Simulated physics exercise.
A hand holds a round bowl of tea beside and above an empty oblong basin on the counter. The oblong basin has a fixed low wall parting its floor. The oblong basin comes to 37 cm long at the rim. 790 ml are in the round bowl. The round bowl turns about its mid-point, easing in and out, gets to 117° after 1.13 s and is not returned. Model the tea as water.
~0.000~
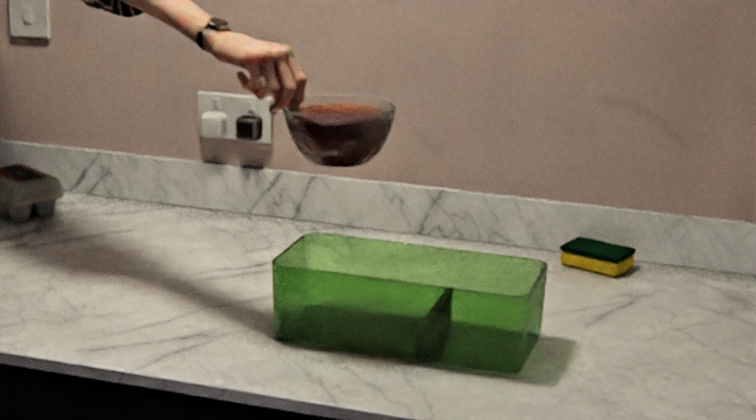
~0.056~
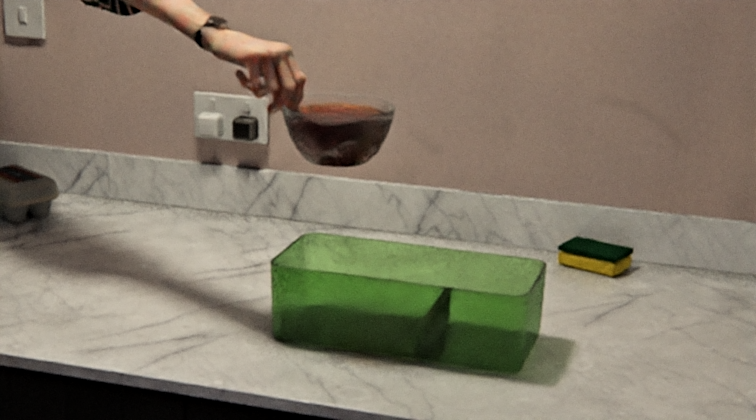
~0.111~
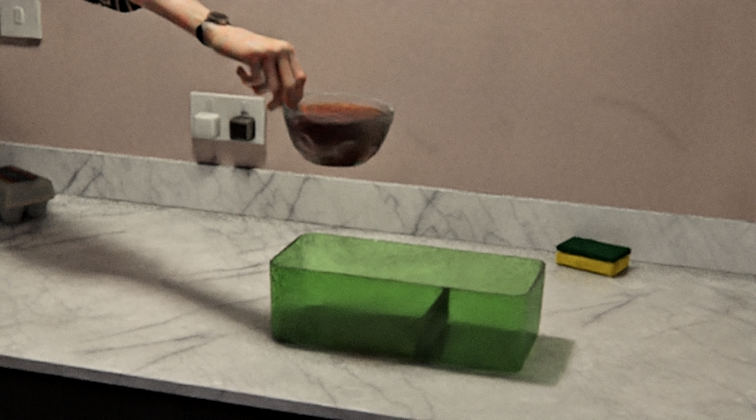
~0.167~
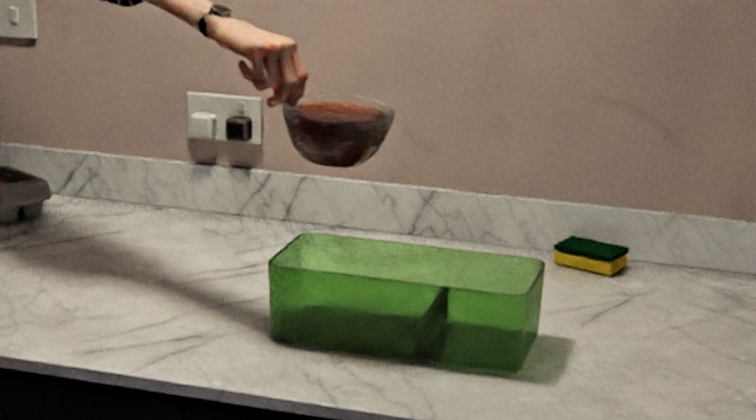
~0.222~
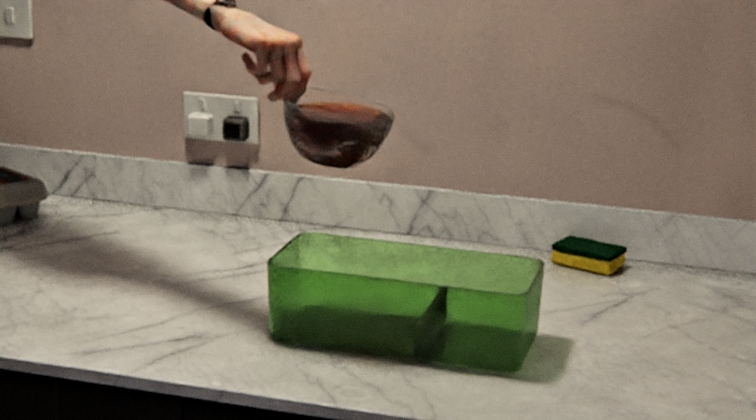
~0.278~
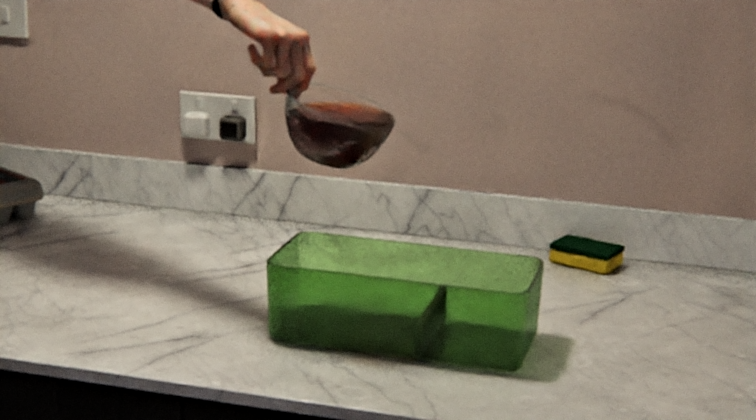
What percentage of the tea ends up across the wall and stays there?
About 54 per cent.
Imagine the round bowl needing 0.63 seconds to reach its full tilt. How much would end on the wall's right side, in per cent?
Then you'd be looking at around 35 in a hundred.
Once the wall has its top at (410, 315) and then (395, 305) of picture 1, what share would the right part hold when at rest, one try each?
The first try gives 70 percent and the second 85 percent.
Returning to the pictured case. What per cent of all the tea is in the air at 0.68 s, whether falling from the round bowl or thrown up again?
My guess is roughly 42 %.
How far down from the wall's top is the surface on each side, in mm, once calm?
Left side: Around 36 mm. Right side: Around 26 mm.
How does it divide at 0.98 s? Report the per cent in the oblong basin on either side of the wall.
Lab note: Left near 42 %, right near 54.
After 0.68 s the tilt is 78° and 31 per cent is still to pour, 5 is left of the wall and 22 right of it.
After 0.98 s the tilt is 112° and 0 per cent is still to pour, 42 is left of the wall and 54 right of it.
After 1.29 s the tilt is 117° and 0 per cent is still to pour, 44 is left of the wall and 54 right of it.
After 1.63 s the tilt is 117° and 0 per cent is still to pour, 44 is left of the wall and 54 right of it.
In the end 44 per cent lies left of the wall, 54 right of it and 2 outside.
